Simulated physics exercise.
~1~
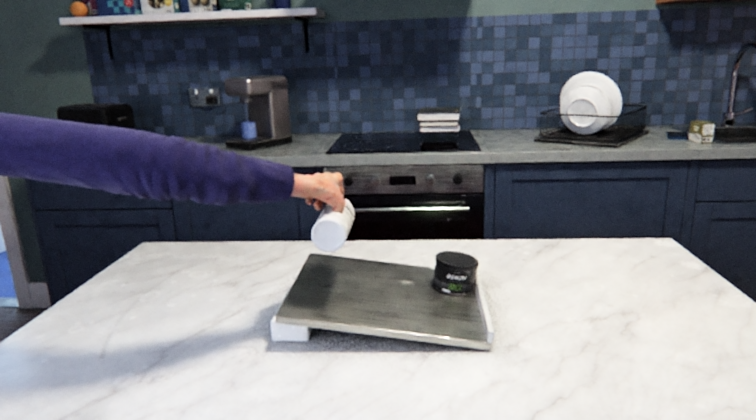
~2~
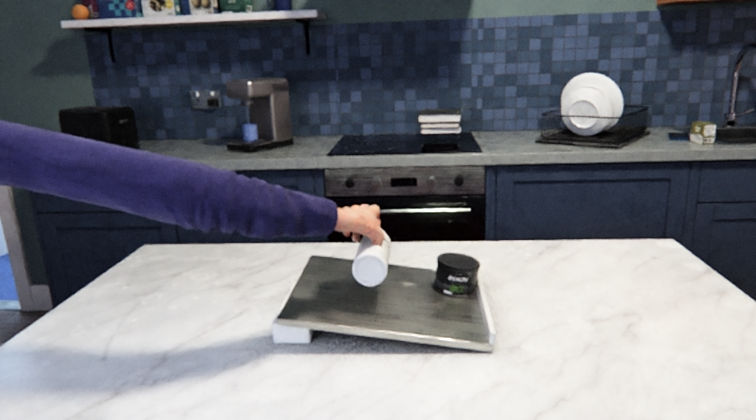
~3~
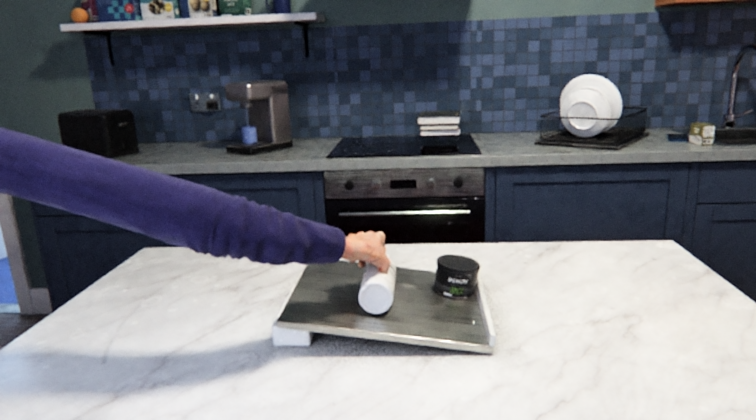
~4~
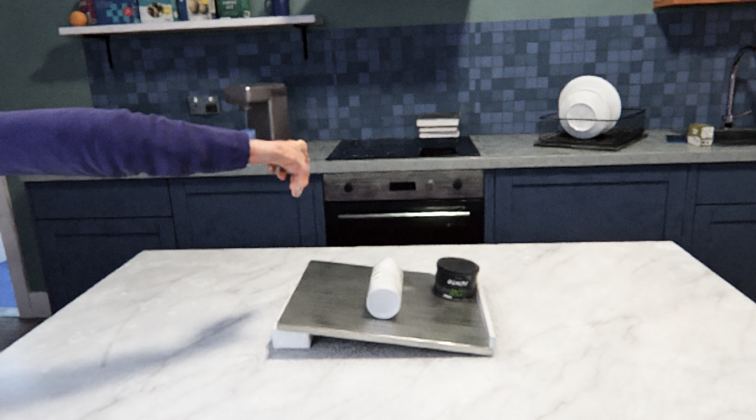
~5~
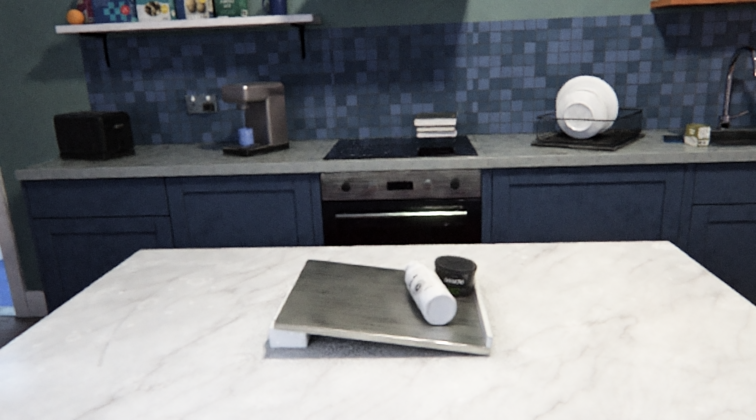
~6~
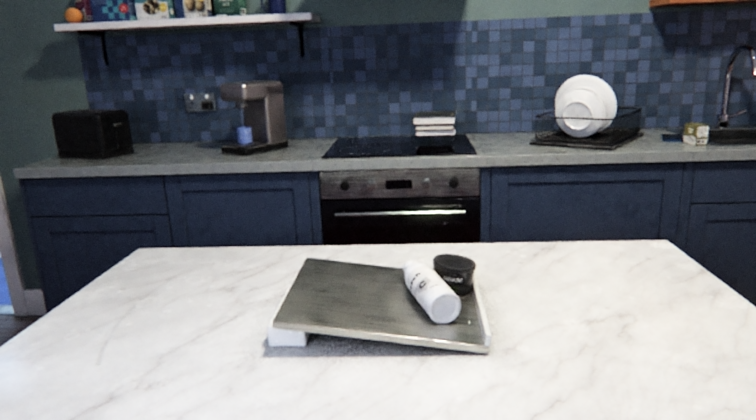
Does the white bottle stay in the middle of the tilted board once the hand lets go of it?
No, it does not stay there. It moves down the slope to the right and ends up lying beside the black tub.
